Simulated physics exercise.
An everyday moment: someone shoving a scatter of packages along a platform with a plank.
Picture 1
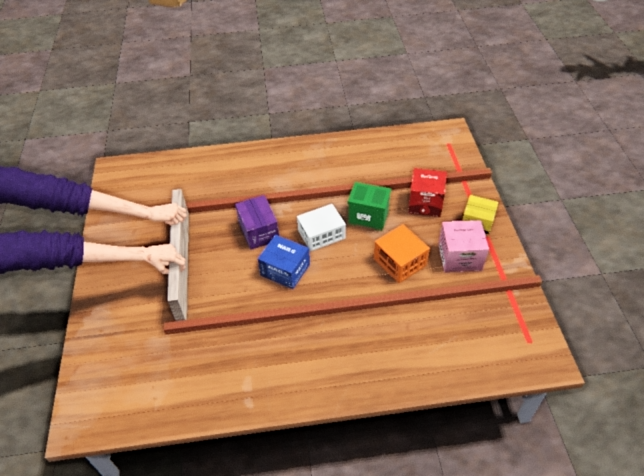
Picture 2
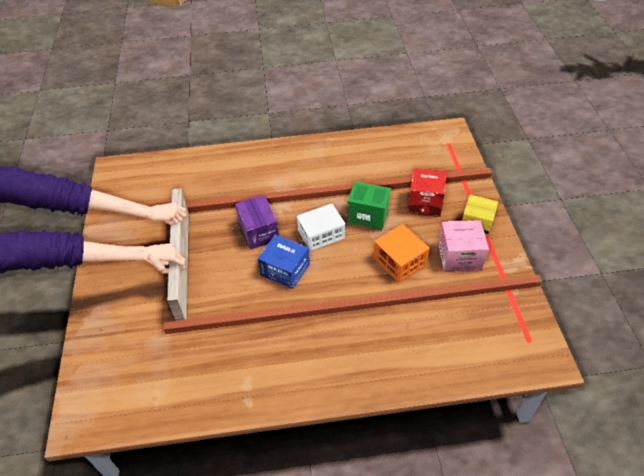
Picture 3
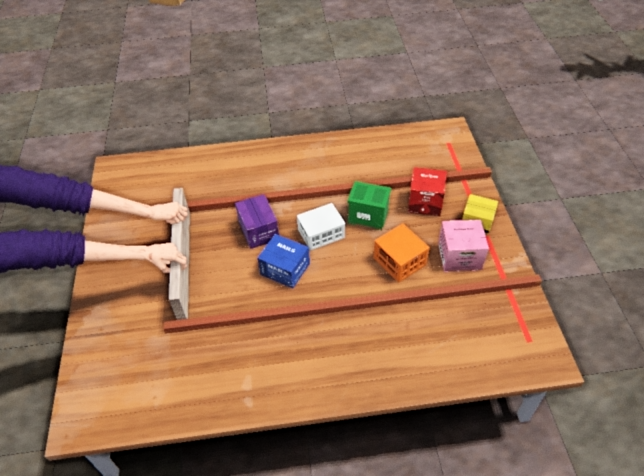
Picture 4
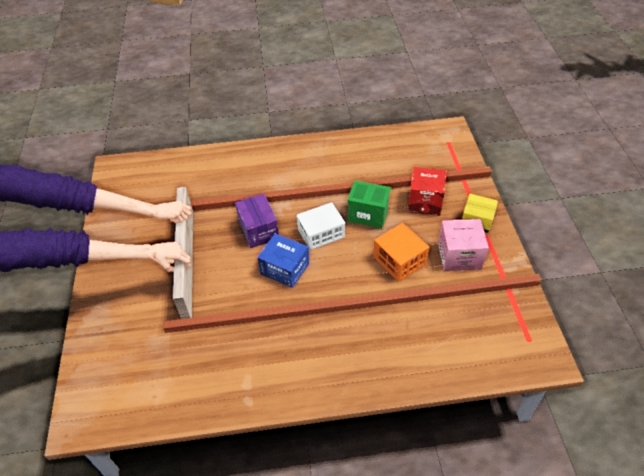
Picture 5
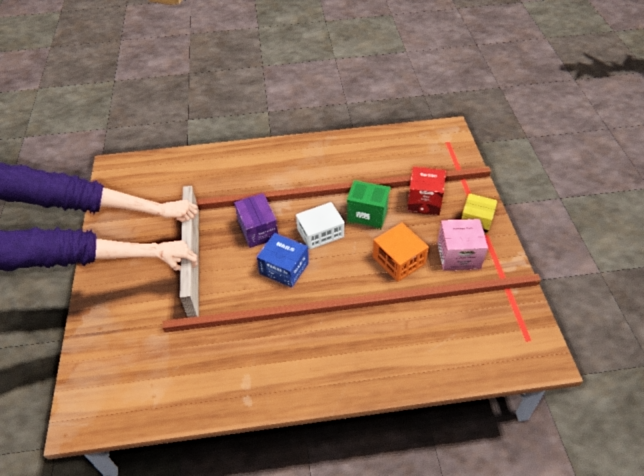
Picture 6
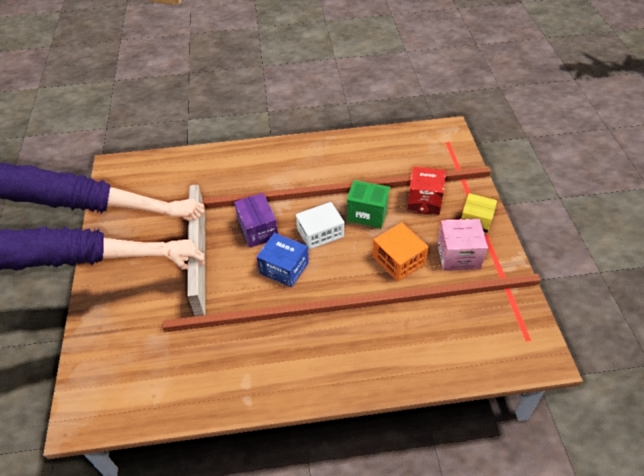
Two hands in purple sleeves, reaching in from the left, hold a pale plank upright across a wooden table, seen from above at an angle on a tiled floor. Between two reddish rails sit purple, blue, white, green, orange, red, pink and yellow boxes and crates, the last few near a red line at right. The plank stays still, then slides slightly right, touching nothing, while the boxes and view stay practically unchanged.
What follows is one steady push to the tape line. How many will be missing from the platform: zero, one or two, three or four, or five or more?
In the end the number that fall off is five or more.
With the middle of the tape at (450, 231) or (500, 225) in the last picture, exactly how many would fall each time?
Try by try, 4 and 8.
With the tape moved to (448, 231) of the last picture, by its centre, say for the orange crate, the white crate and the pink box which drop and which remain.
The orange crate remains up, the white crate survives, the pink box falls.
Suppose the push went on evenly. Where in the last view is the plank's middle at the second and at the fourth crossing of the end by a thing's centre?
About (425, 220), then (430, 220).
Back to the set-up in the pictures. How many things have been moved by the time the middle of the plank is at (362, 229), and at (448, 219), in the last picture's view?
First 7, then 8.
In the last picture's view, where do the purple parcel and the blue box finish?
The purple parcel at (490, 195), the blue box at (505, 223).
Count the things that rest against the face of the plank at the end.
That makes 2.
A little later, none off yet; yellow box at rest near (478, 215); pink box at rest near (461, 245); red box at rest near (426, 191).
Next, none off yet; yellow box at rest near (478, 215); pink box moving near (465, 245); red box shifted about its own width near (469, 182).
Later still, one off so far; yellow box shifted about its own width near (515, 213); pink box shifted well along near (540, 249); red box fallen near (515, 226).
When it is over, the number that fall off is five or more; down, white crate, green tote, orange crate, red box, pink box and yellow box.
